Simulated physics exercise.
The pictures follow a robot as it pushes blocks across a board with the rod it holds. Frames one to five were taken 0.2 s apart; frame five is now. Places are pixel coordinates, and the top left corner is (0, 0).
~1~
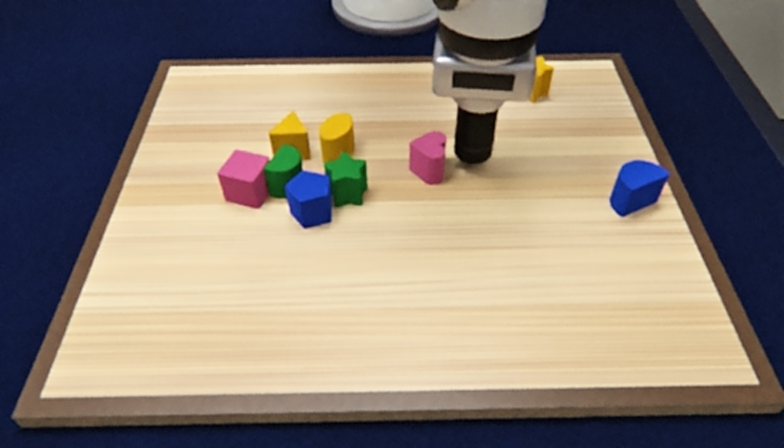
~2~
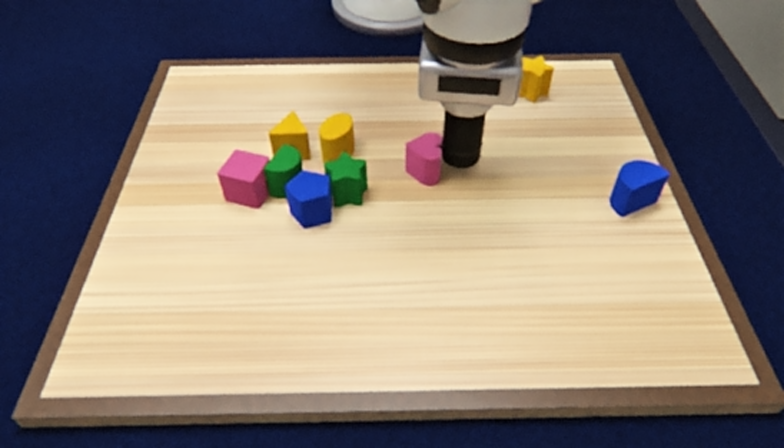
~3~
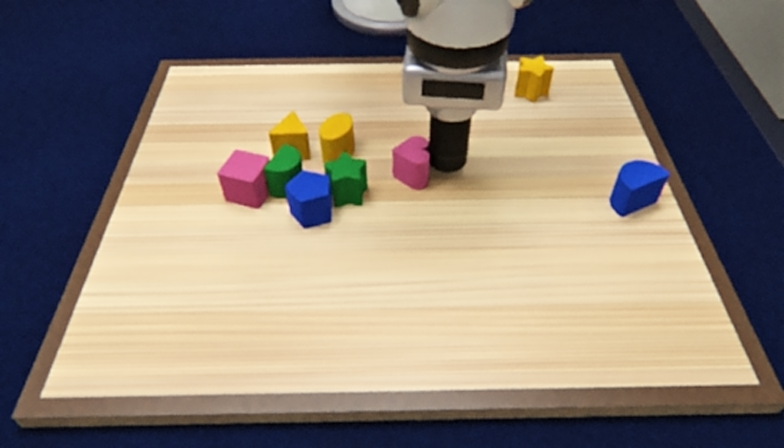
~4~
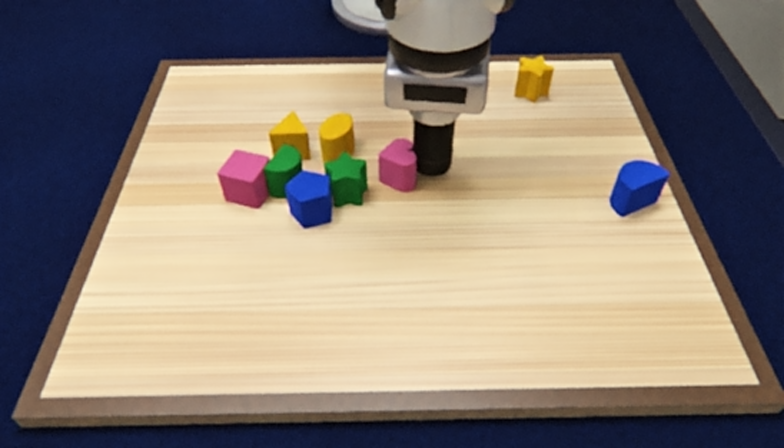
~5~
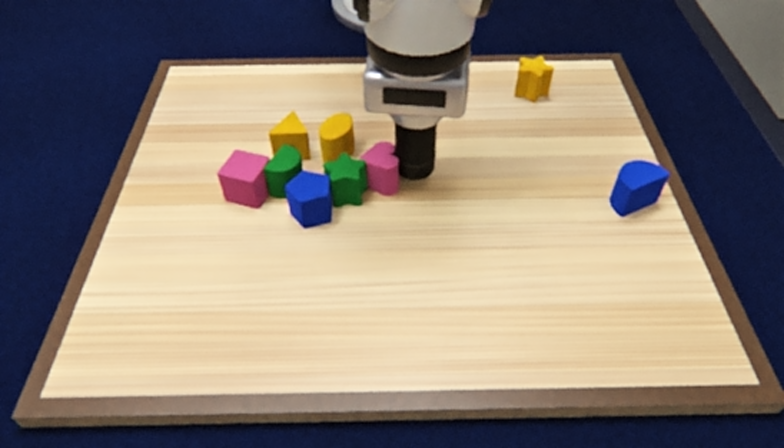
In this clip, a robotic arm with a dark rod tip pushes a pink heart-shaped block a short way left across a wooden board, bringing it beside a green star in a cluster of colourful blocks, while the other blocks stay still.
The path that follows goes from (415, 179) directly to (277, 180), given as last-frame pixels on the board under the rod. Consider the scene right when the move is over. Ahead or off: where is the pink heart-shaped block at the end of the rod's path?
Pushed along.
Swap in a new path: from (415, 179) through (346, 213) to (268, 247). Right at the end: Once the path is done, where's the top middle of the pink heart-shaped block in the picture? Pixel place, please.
Around pixel (352, 152).
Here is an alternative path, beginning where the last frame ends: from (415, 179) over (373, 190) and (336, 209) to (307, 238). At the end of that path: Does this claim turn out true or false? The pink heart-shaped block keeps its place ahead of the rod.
False - the claim does not hold.
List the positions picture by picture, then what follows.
Rod tip (473, 152); block tops, pink four-sided block (244, 165); green half-round block (284, 159); yellow three-sided block (290, 125); blue pentagon (309, 185); green star-shaped block (345, 166); pink heart-shaped block (431, 144), in the first picture.
Rod (461, 156); pink heart-shaped block (427, 145), in the second picture.
Rod (447, 160); pink heart-shaped block (414, 149), in the third picture.
Rod (432, 164); pink heart-shaped block (400, 152), in the fourth picture.
Rod (415, 168); pink four-sided block (244, 165); green half-round block (284, 159); yellow three-sided block (290, 125); blue pentagon (309, 185); green star-shaped block (345, 167); pink heart-shaped block (382, 155), in the fifth picture.
On the path given first. One third of the way, rod (367, 168); blue pentagon (289, 194); green star-shaped block (325, 179); pink heart-shaped block (332, 156).
Two thirds of the way, rod (319, 169); pink four-sided block (209, 167), turned 15° anticlockwise; green half-round block (244, 161), turned 15° anticlockwise; blue pentagon (283, 201), turned 20° clockwise; green star-shaped block (317, 181), turned 45° anticlockwise; pink heart-shaped block (283, 156).
At the end, rod (274, 169); pink four-sided block (164, 175), turned 30° anticlockwise; green half-round block (199, 164), turned 30° anticlockwise; yellow three-sided block in place; blue pentagon (283, 201), turned 20° clockwise; green star-shaped block (317, 181), turned 45° anticlockwise; pink heart-shaped block (237, 156).
